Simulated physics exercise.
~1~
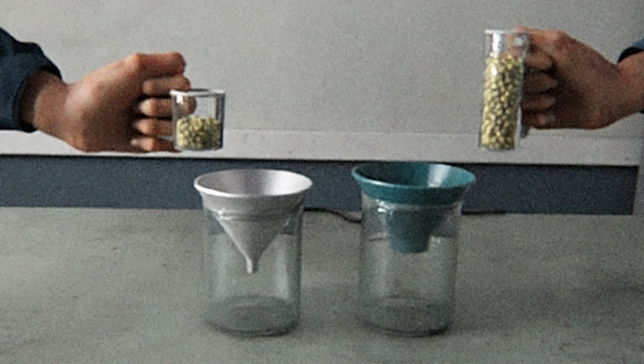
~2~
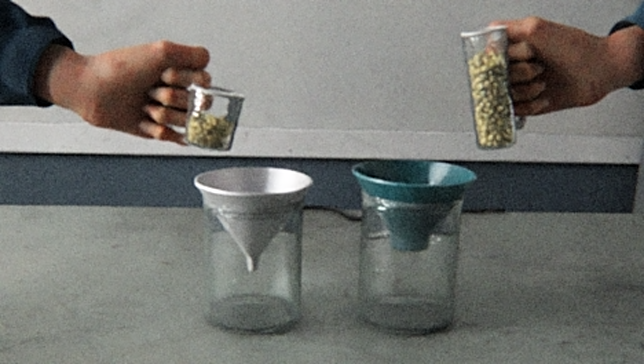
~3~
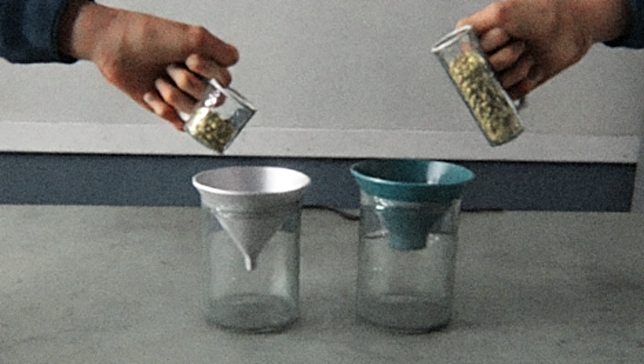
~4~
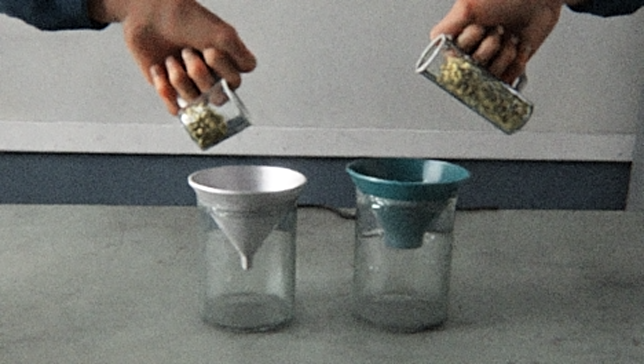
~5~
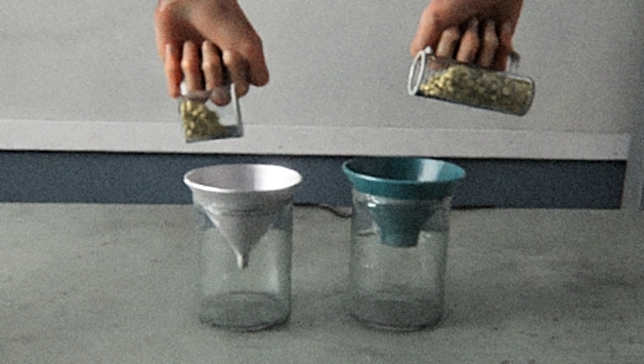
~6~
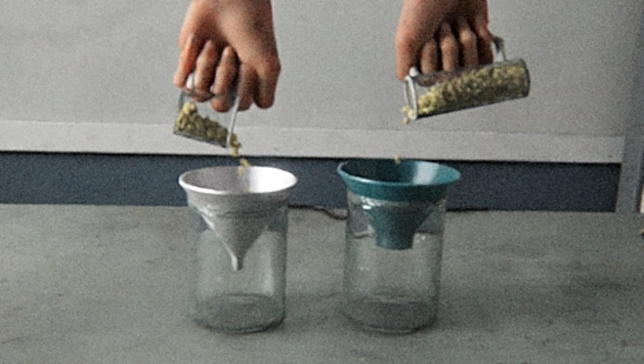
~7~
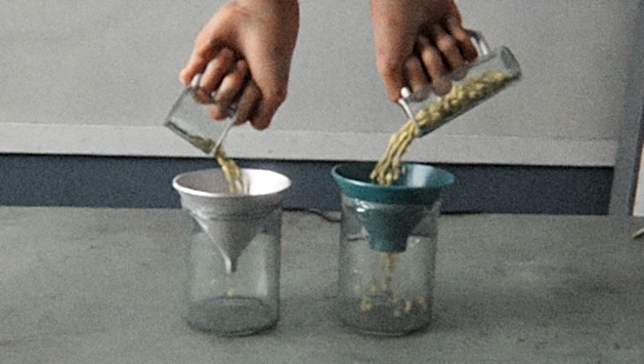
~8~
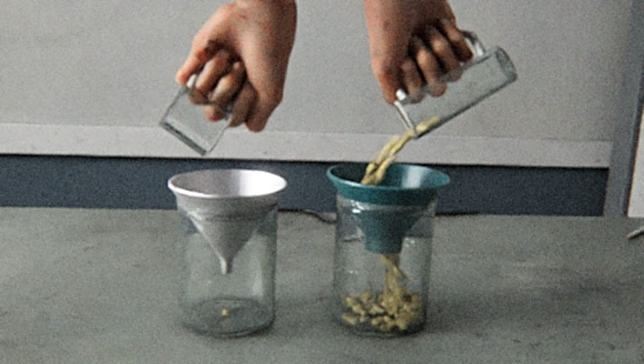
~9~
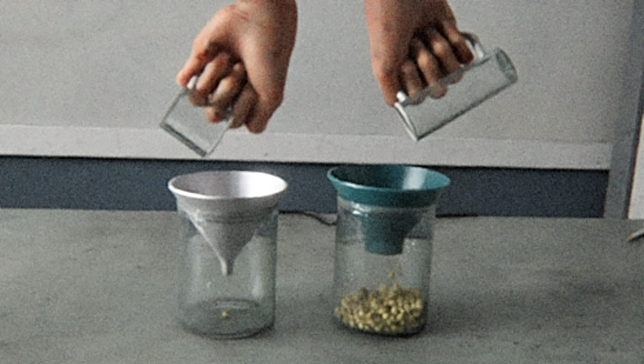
Two hands, reaching in from either side, hold clear cups of small yellow-green pellets above a grey tabletop, seen from the front against a pale wall with a dark blue band. Below stand two glass jars, the left topped by a silvery funnel, the right by a teal one. The hands move inward and tip the cups, the left holding fewer pellets than the right. Both loads spill into the funnels as the view shifts slightly right. The left cup empties first, but its funnel clogs, with just a few pellets reaching the jar. The right load runs through completely and settles in a heap.
